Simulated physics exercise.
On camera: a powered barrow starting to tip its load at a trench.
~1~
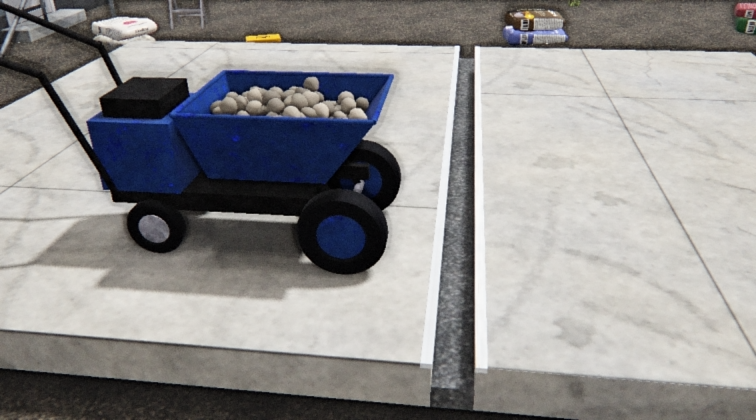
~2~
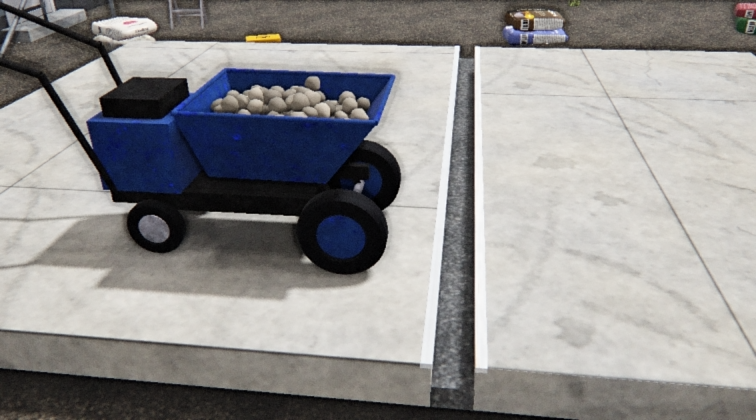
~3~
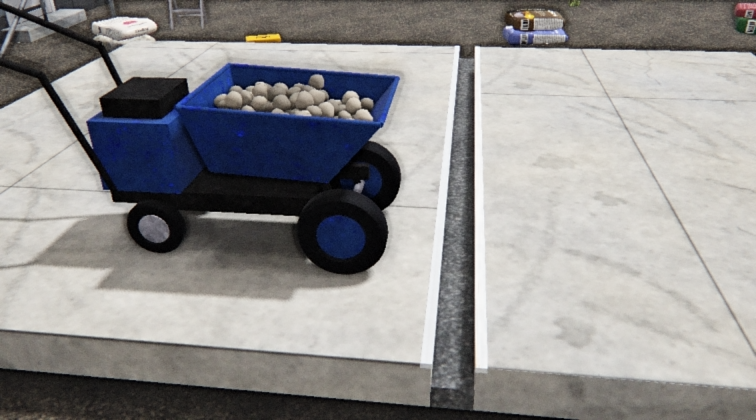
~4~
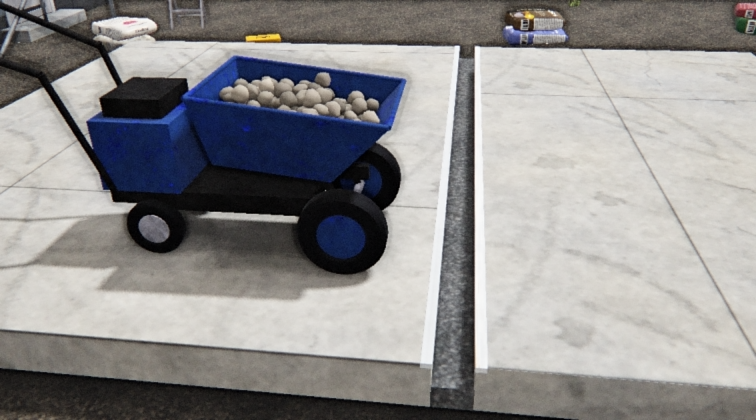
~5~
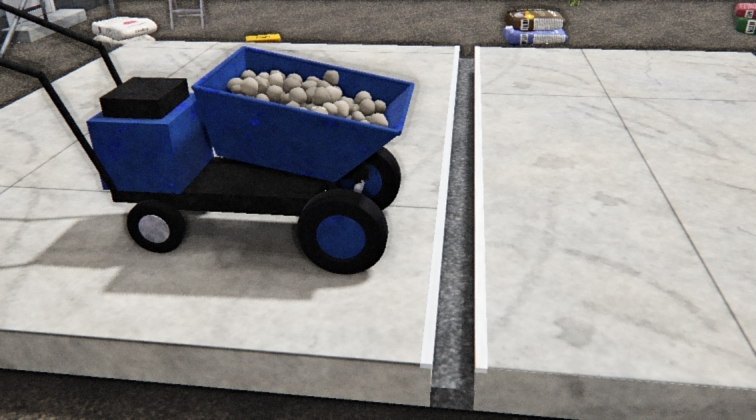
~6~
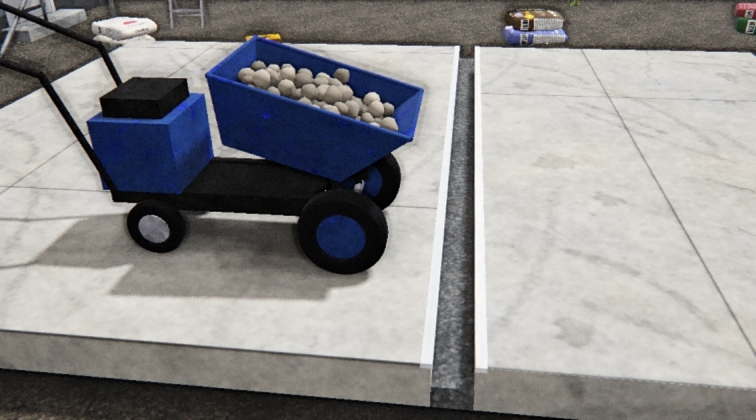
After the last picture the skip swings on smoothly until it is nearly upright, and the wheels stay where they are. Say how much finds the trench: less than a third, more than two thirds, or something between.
Between the edges lies under a third of the load.
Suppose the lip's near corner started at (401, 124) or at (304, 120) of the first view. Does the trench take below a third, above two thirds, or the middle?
One: Under a third. Two: One to two thirds.
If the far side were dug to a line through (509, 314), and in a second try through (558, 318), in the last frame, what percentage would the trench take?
Roughly 40 per cent, and 90 per cent.
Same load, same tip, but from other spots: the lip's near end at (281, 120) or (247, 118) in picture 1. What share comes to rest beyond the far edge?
The first gives 20 %, the second 10 %.
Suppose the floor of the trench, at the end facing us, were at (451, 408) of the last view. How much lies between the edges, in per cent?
It comes to 20 per cent or so.
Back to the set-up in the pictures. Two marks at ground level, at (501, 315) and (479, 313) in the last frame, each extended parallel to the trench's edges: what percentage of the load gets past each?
Near 70 % and 80 %.
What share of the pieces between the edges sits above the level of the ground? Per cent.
Some 20 per cent.
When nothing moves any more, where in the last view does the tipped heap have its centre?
Close to (525, 240).
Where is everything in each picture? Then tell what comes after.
The first frame shows lip of the skip at (374, 123), level; top of the load at (292, 104), river pebbles; first edge of the trench at (431, 309); far edge at (481, 313), the trench under half as wide as the skip, and about half as deep as wide.
The second frame shows lip of the skip at (375, 123), level; top of the load at (294, 103).
The third frame shows lip of the skip at (381, 125), tipped barely; top of the load at (275, 110).
The fourth frame shows lip of the skip at (389, 128), tipped a little; top of the load at (265, 99).
The fifth frame shows lip of the skip at (399, 133), tipped a little; top of the load at (274, 94).
The sixth frame shows lip of the skip at (410, 140), tipped clearly; top of the load at (266, 85); first edge of the trench at (431, 309); far edge at (481, 313).
Soon, skip tipped steeply; all in the skip.
A while on, skip tipped right over; about two thirds in the skip; about a quarter beyond it; a stray few falling.
Towards the end, skip tipped right over; a small part in the skip; a small part in or heaped over the trench; most beyond it.
Finally, skip tipped right over; a stray few in the skip; about a quarter in or heaped over the trench; most beyond it.
